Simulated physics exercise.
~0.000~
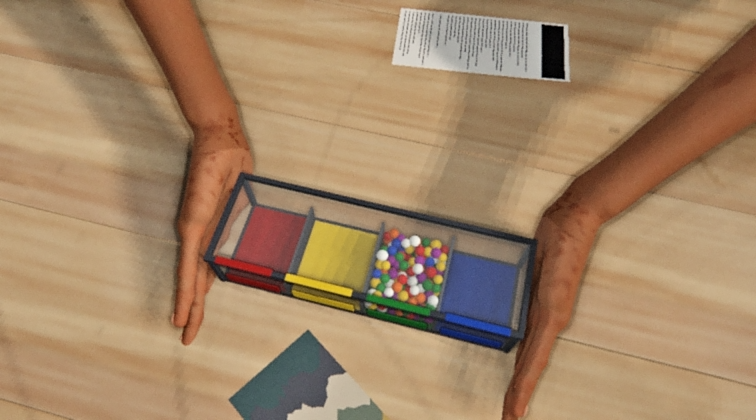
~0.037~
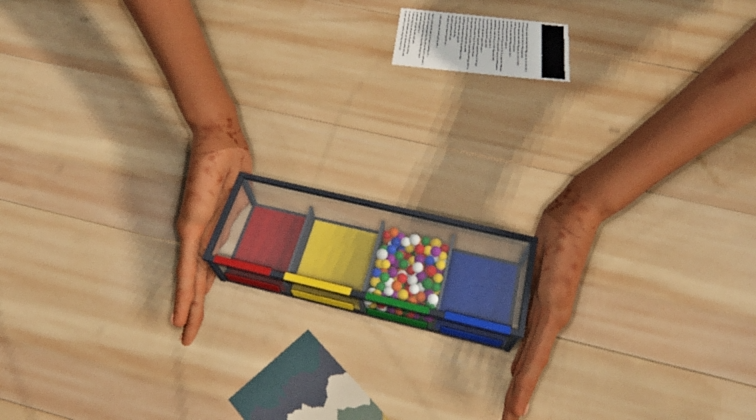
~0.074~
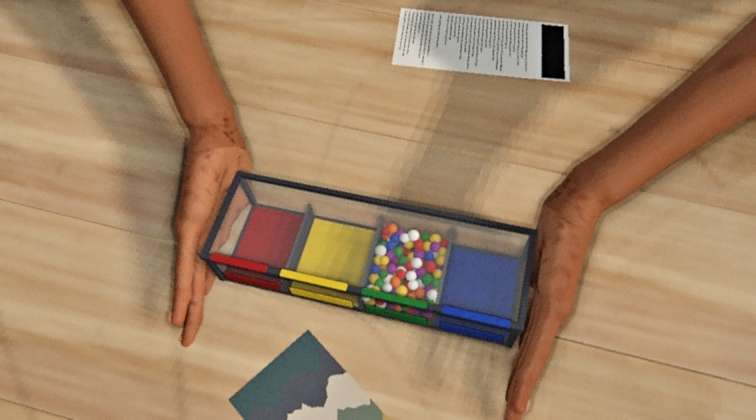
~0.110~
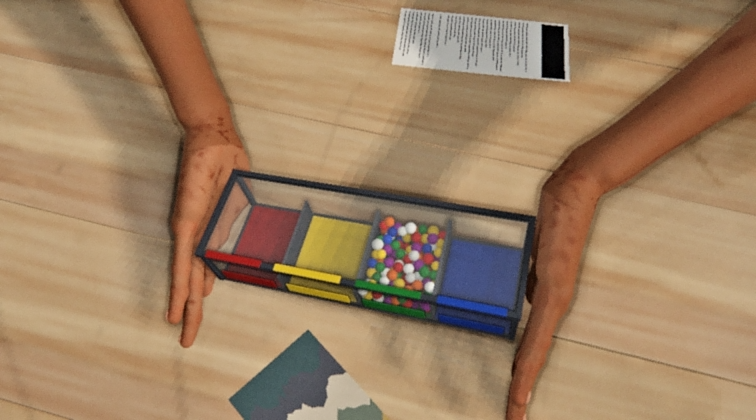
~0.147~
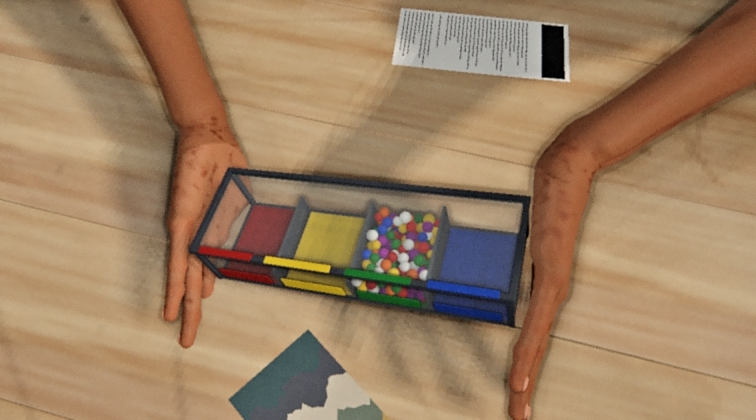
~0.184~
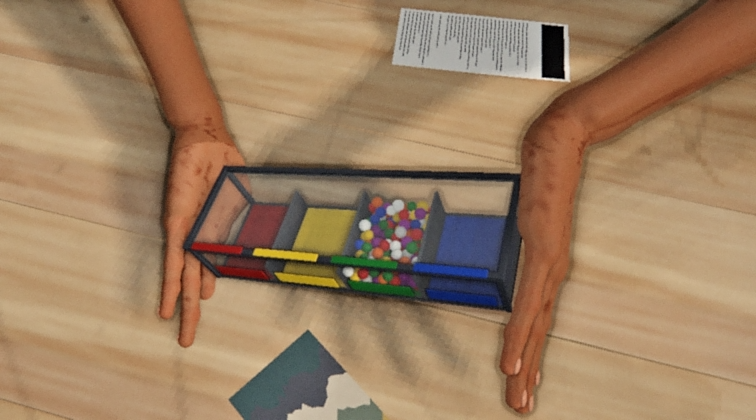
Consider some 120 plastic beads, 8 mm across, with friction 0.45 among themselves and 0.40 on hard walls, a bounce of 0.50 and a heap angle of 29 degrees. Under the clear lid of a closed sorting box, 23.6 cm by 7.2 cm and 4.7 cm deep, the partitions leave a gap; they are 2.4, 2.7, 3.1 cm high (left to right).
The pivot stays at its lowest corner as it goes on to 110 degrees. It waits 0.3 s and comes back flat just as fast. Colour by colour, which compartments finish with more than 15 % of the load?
Red compartment: Yes, blue compartment: No, green compartment: No, yellow compartment: No.
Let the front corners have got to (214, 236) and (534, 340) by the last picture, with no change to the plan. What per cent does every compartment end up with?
Final per cent - red: 0; blue: 50; green: 50; yellow: 0.
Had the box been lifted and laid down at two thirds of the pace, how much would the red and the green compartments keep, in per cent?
Red 100 %, green 0 %.
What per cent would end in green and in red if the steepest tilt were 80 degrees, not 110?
Shares after the change: Green 35, red 55, per cent.
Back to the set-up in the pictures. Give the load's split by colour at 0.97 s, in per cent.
Red 65 %, blue 0 %, green 10 %, yellow 25 %.
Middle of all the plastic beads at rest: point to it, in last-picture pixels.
Roughly (265, 234).
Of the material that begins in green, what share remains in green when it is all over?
It works out to near 0 percent.
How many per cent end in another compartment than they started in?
Near 100 per cent, all told.
After 0.97 s, tilt 110 degrees; red 65 %, green 10 %, yellow 25 %.
After 1.50 s, tilt 59 degrees; red 95 %, yellow 5 %.
After 2.09 s, tilt 0 degrees; red 95 %, yellow 5 %.
By 2.5 s all is still; red 95 %, blue 0 %, green 0 %, yellow 5 %.
